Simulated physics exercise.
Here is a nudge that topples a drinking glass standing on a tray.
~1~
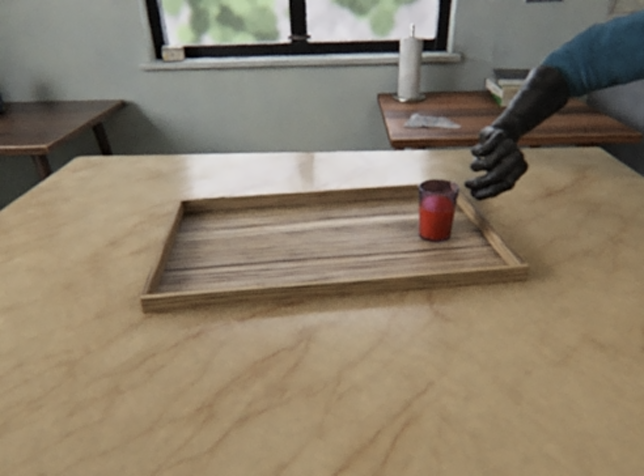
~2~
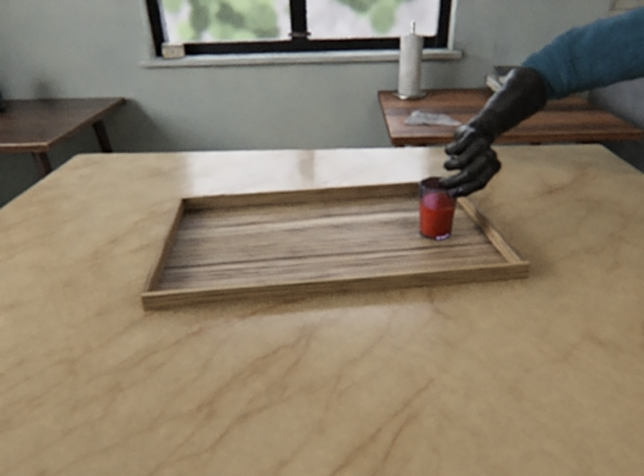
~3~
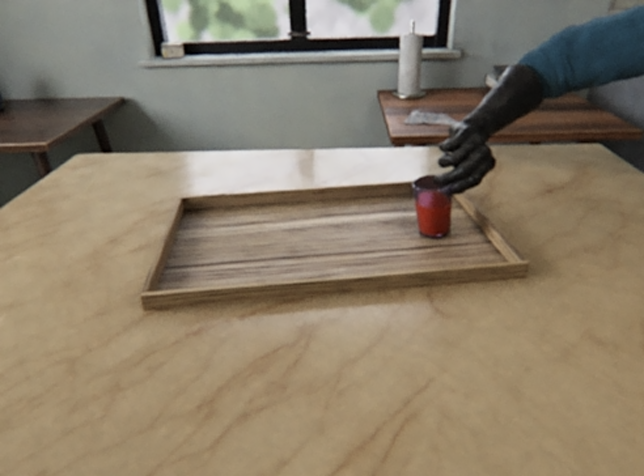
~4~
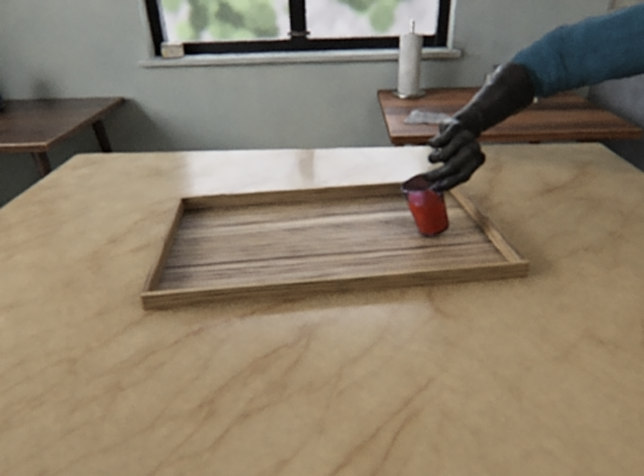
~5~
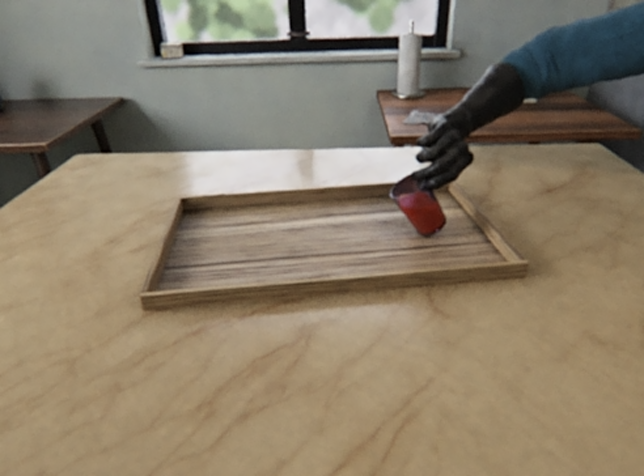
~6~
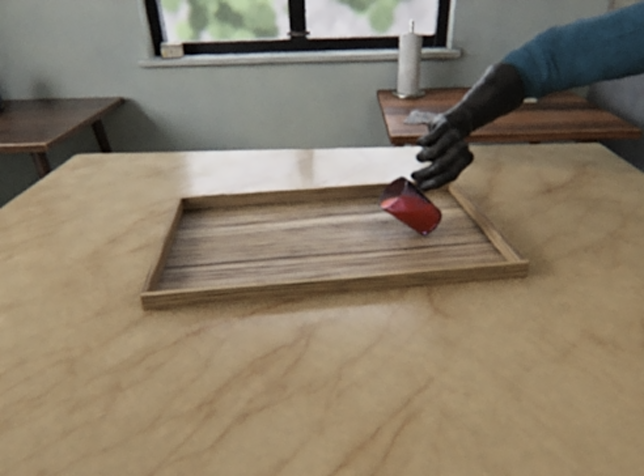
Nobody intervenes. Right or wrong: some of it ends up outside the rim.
Wrong, it all stays inside.
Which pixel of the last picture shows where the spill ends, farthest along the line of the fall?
The spill reaches roughly (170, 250).
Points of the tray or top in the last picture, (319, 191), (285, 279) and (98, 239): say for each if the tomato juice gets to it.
Looks like the first is safe, the second covered and the third safe.
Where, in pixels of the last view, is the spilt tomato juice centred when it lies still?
Resting centre: About (242, 249).
A moment on, the drinking glass lies in the tray; the puddle covers about as much as a plate; the rim holds it.
Further on, the puddle covers about as much as a tray; the rim holds it.
When it is over, the puddle covers about as much as a tray; the rim holds it.
